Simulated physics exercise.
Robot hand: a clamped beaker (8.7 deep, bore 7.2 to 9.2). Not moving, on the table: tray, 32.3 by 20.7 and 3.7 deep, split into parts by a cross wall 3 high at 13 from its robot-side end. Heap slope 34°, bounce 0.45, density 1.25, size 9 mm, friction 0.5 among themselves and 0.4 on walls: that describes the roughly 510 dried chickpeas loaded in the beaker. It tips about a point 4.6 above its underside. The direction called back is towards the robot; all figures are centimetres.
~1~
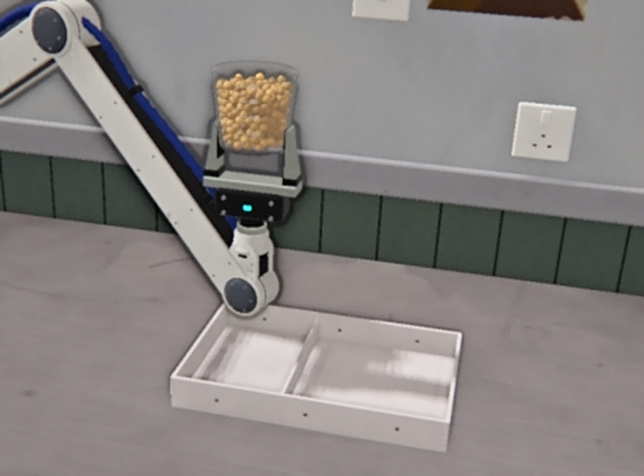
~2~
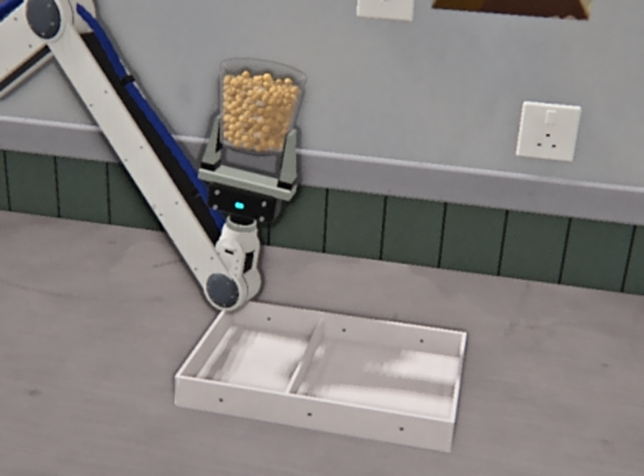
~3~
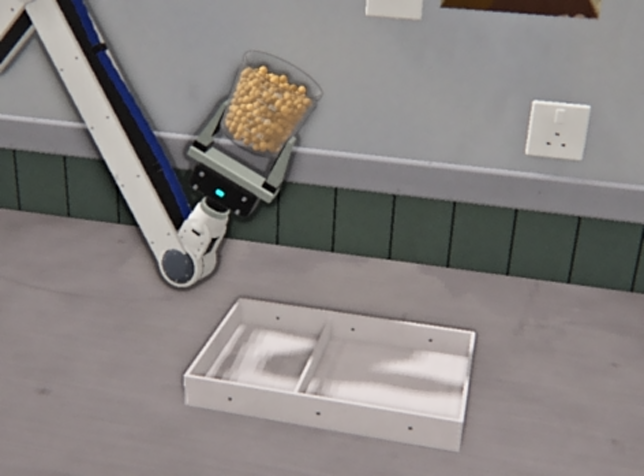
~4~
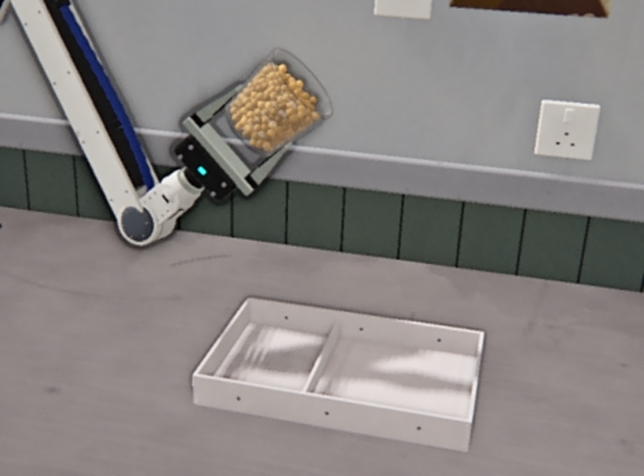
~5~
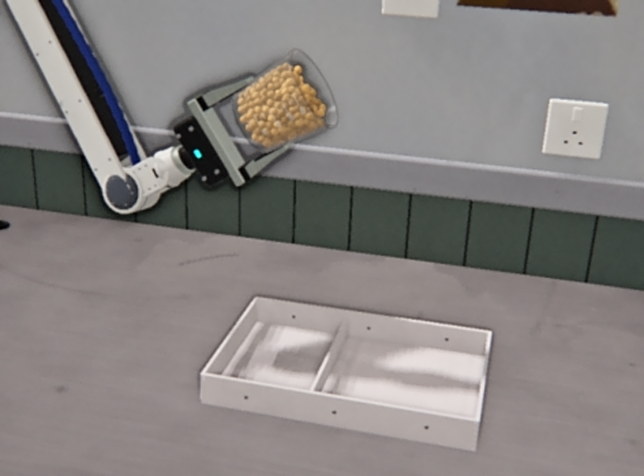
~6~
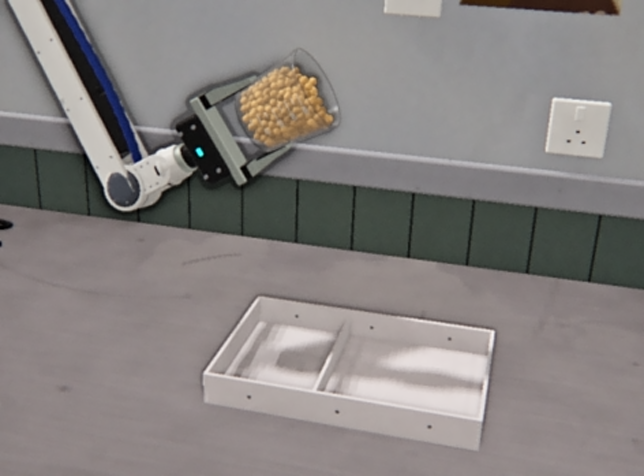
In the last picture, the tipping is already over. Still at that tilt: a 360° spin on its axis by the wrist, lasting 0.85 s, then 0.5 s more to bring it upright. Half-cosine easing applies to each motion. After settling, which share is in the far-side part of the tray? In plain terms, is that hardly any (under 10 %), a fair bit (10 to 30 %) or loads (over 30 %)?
I'd say hardly any, under 10 %.
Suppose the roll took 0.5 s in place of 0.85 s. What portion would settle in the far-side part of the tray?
Estimated share: Close to 0 %.
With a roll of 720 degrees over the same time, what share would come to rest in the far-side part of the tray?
Estimate: Near 5 %.
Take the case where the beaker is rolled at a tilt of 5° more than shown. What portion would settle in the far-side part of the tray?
In that case I'd expect around 10 per cent.
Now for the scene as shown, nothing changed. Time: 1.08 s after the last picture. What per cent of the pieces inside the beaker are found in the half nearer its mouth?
Mouth-half share: Approx. 45 in a hundred.
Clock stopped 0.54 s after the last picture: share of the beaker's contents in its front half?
I'd put it at about 45 per cent.
Then, 0.54 s after the last picture, tipped 58°, highest piece 39 above the table; 505 in the beaker, 4 in the far-side part, 4 in flight or on a rim.
Then, 1.08 s after the last picture, tipped 33°, highest piece 38 above the table; 495 in the beaker, 14 in the far-side part, 4 in flight or on a rim.
Then, 1.55 s after the last picture, upright, highest piece 39 above the table; 495 in the beaker, 17 in the far-side part, 1 on the table or floor.
Then, 2.25 s after the last picture, upright, highest piece 39 above the table; 495 in the beaker, 17 in the far-side part, 1 on the table or floor.
Final count, 495 in the beaker, 17 in the far-side part, 1 on the table or floor. That is 3 % in the far-side part of the tray.
